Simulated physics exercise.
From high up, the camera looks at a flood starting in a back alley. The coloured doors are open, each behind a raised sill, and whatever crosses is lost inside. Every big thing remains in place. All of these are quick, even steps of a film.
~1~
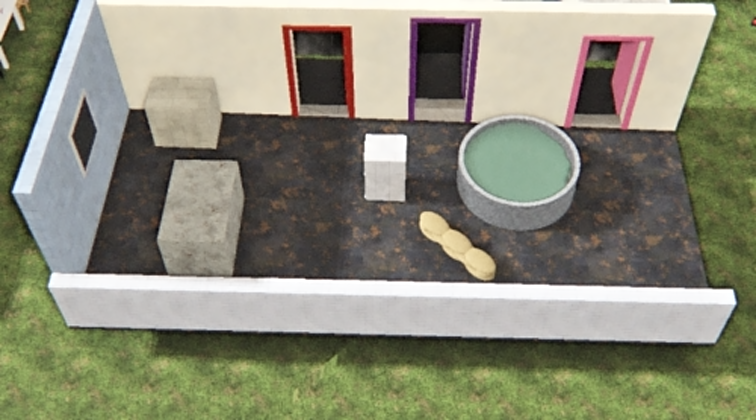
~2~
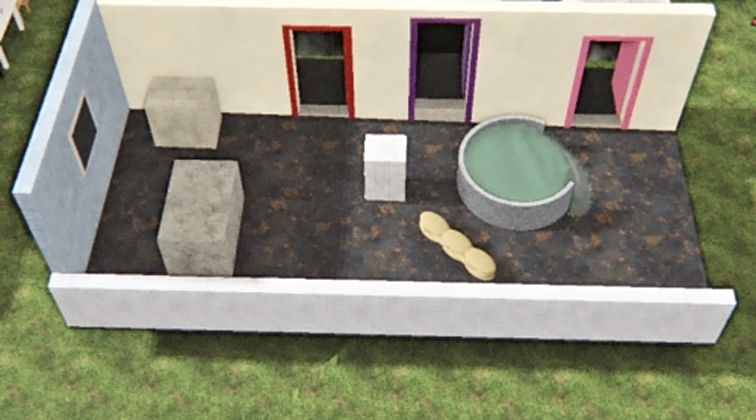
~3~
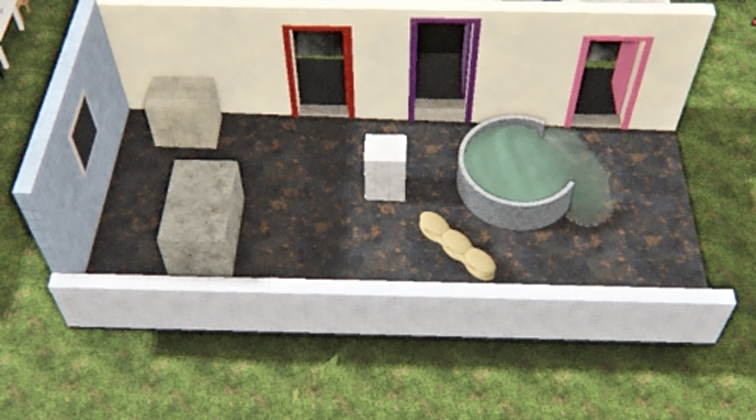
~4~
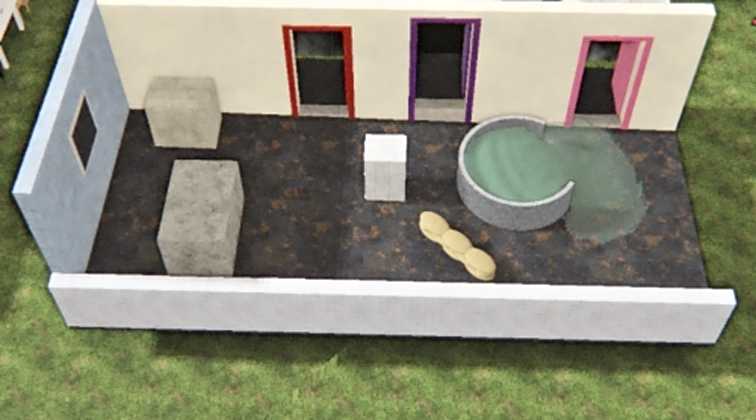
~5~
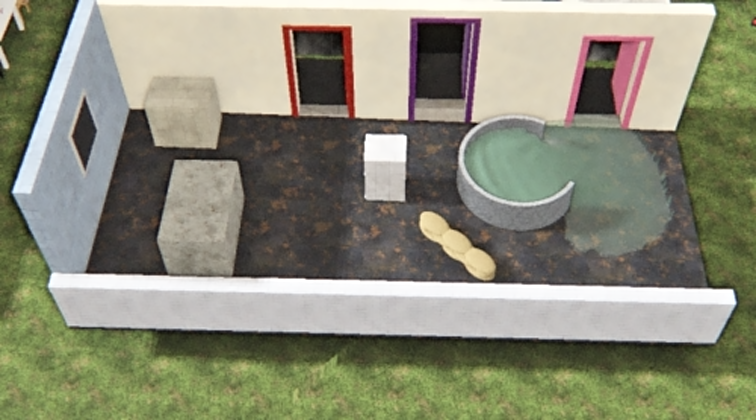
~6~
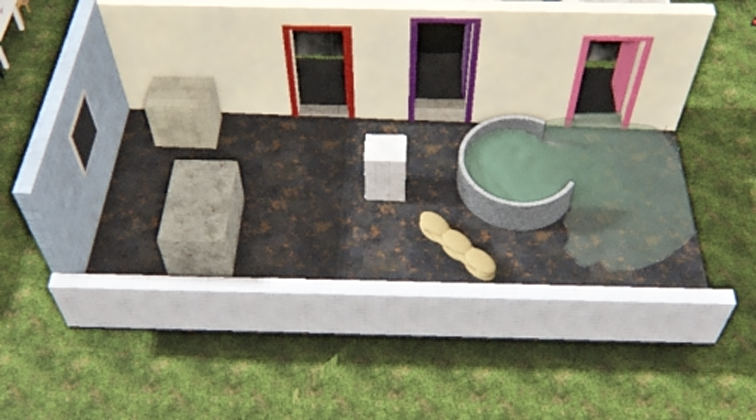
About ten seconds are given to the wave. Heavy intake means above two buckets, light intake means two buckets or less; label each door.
Labels: Purple door: Light, pink door: Heavy, red door: Light.
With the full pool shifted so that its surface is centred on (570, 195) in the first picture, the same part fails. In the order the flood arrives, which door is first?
I say the door marked pink.
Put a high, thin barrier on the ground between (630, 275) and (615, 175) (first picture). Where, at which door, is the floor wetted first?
It is the door marked pink.
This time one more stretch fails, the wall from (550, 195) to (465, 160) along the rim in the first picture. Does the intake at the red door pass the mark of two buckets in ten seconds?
Red door: Stays within it.
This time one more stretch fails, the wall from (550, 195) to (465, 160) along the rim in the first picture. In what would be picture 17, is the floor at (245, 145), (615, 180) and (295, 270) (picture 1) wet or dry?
Sequence of results: Missed by the flood, missed by the flood, reached by the flood.
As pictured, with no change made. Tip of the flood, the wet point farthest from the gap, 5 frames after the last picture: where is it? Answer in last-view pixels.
I'd go with roughly (681, 281).
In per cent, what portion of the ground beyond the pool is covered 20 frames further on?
I reckon around 15 %.
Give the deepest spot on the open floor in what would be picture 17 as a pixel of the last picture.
Somewhere around (622, 129).
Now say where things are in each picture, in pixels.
The pool at (519, 162) is whole and still, in the first picture.
Water pours out at (568, 168) and has run to a hidden place, in the second picture.
Water pours out at (568, 169) and has run to a hidden place, in the third picture.
The front is at (627, 228), out from the gap at (567, 170), in the fourth picture.
The front is at (657, 229), out from the gap at (567, 170), in the fifth picture.
Water pours out at (567, 169) and has run to (691, 222), in the sixth picture.
A moment on, water covers 20 % of the floor; the purple door not reached, the pink door over two buckets in, the red door not reached.
Next, water covers 20 % of the floor; the purple door not reached, the pink door over two buckets in, the red door not reached.
Then, water covers 15 % of the floor; the purple door wet at the sill, nothing in, the pink door far over two buckets in, the red door not reached.
Later, water covers 15 % of the floor; the purple door wet at the sill, nothing in, the pink door far over two buckets in, the red door not reached.
In the end, water covers 5 % of the floor; the purple door wet at the sill, nothing in, the pink door far over two buckets in, the red door not reached.
